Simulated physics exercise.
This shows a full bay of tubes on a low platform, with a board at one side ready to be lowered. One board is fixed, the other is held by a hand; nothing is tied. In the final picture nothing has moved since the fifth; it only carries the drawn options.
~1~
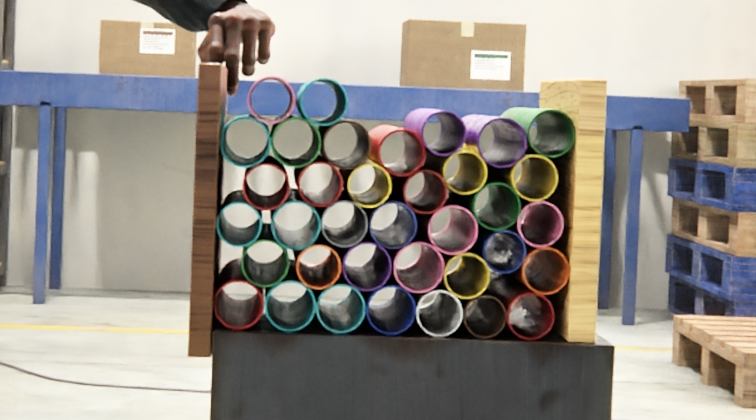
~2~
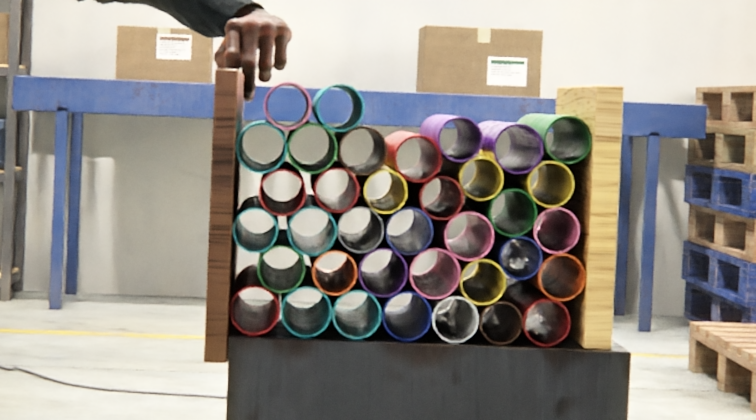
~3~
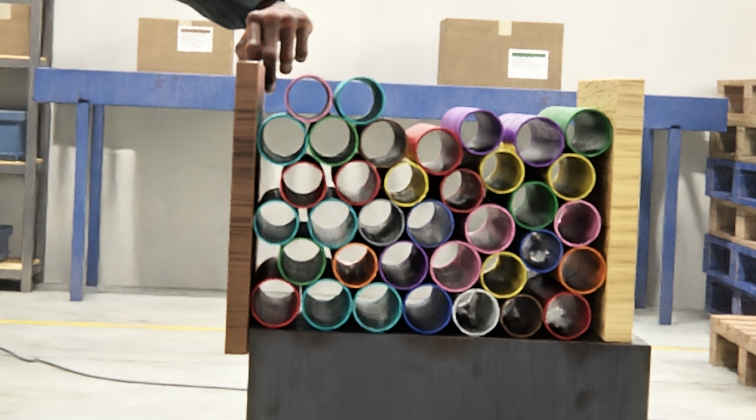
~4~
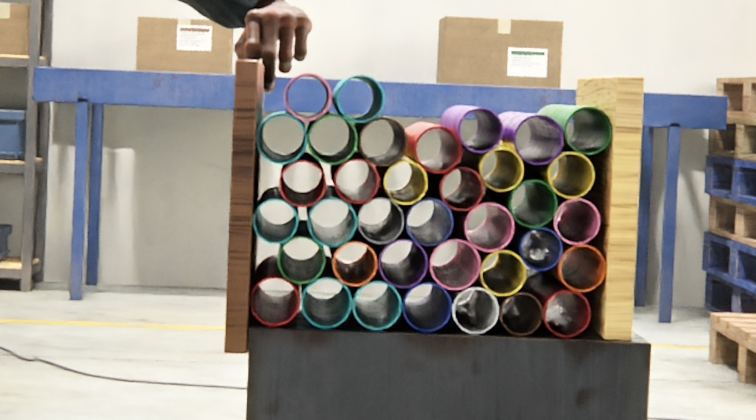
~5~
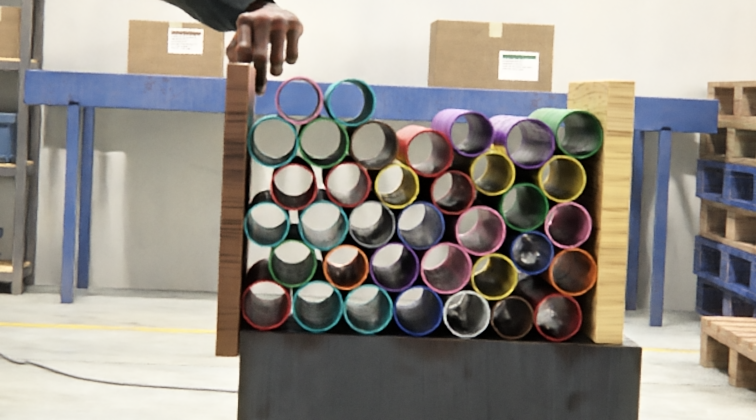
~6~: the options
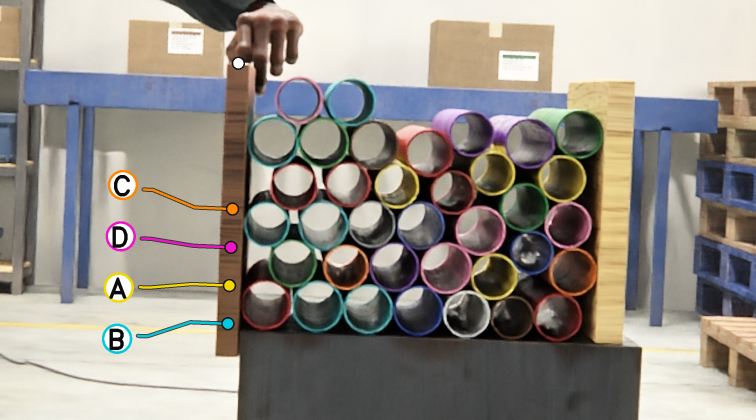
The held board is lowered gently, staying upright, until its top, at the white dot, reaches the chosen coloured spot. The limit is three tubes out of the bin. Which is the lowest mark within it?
It can be let down to D.
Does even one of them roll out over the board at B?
At B: Yes.
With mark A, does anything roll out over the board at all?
Yes.
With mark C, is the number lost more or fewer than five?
It loses fewer than five.
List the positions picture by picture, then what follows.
The first frame shows a turquoise tube (296, 225); a red tube (321, 184).
The second frame shows a red tube (418, 159).
The third frame shows a green tube (589, 133); side board (247, 198).
The fourth frame shows a red tube (274, 301); a brown tube (522, 313).
The fifth frame shows a yellow tube (494, 276); a turquoise tube (323, 226); a red tube (348, 185).
On the marked copy, A at (230, 285); B at (228, 324); C at (233, 209); D at (231, 247); the white dot at (238, 63).
With D. Early on, top of the board (247, 148).
Further on, top of the board (243, 244).
At the end, top of the board (243, 247), two out over the board.
As for the rest, A more than three out over the board; B more than three out over the board; C two out over the board.
